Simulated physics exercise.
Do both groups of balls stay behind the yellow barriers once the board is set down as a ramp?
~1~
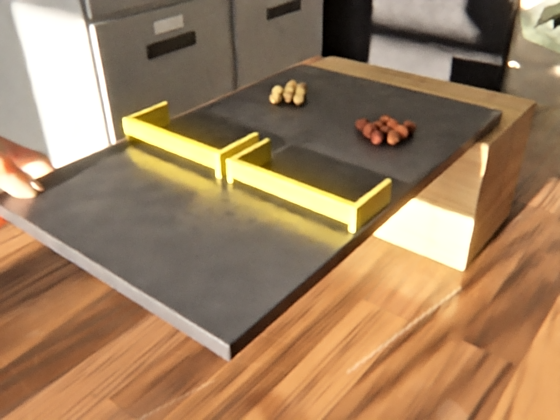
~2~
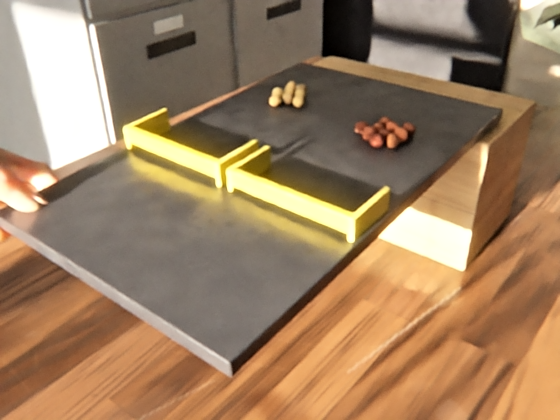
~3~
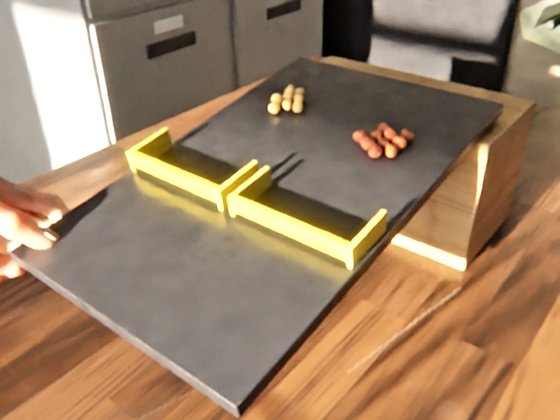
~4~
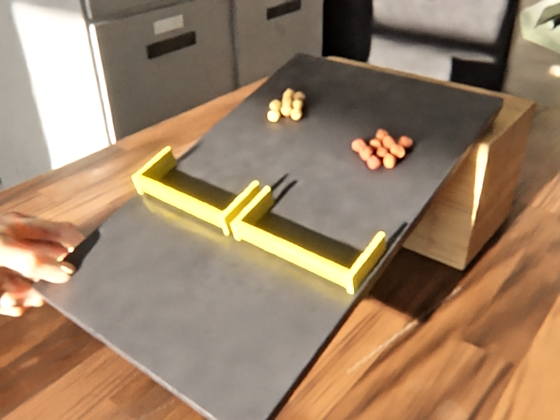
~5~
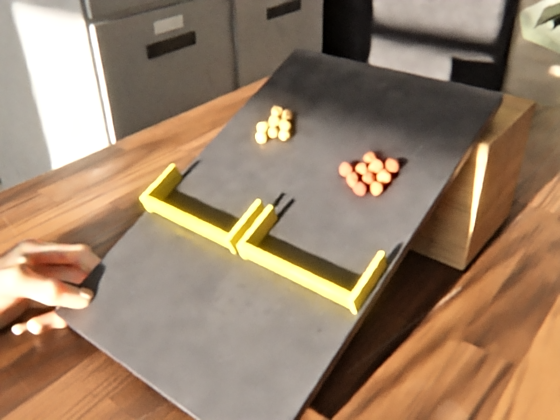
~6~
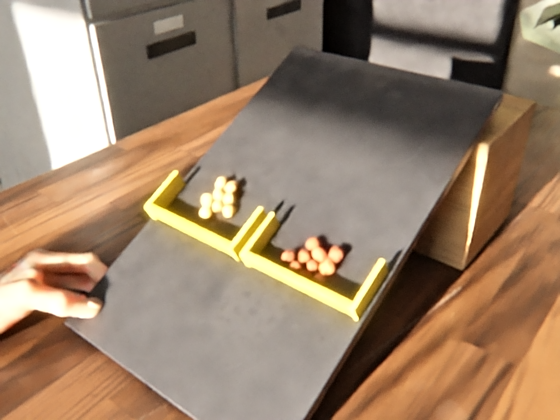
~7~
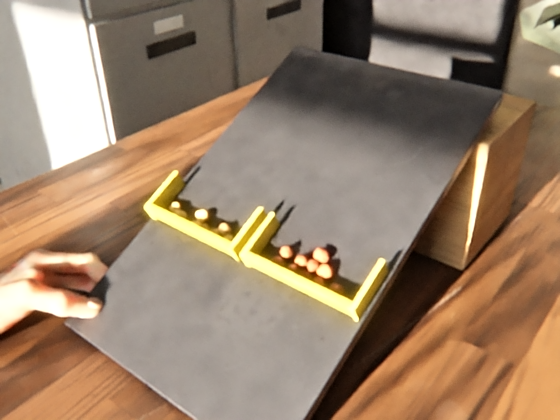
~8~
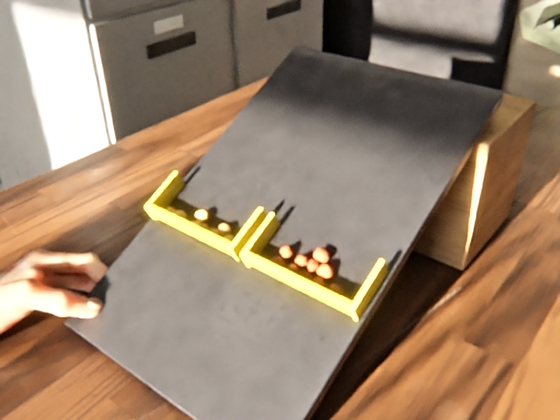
Yes, both the reddish balls and the pale balls are held behind their yellow barriers. Neither group gets through to the lower part of the board.
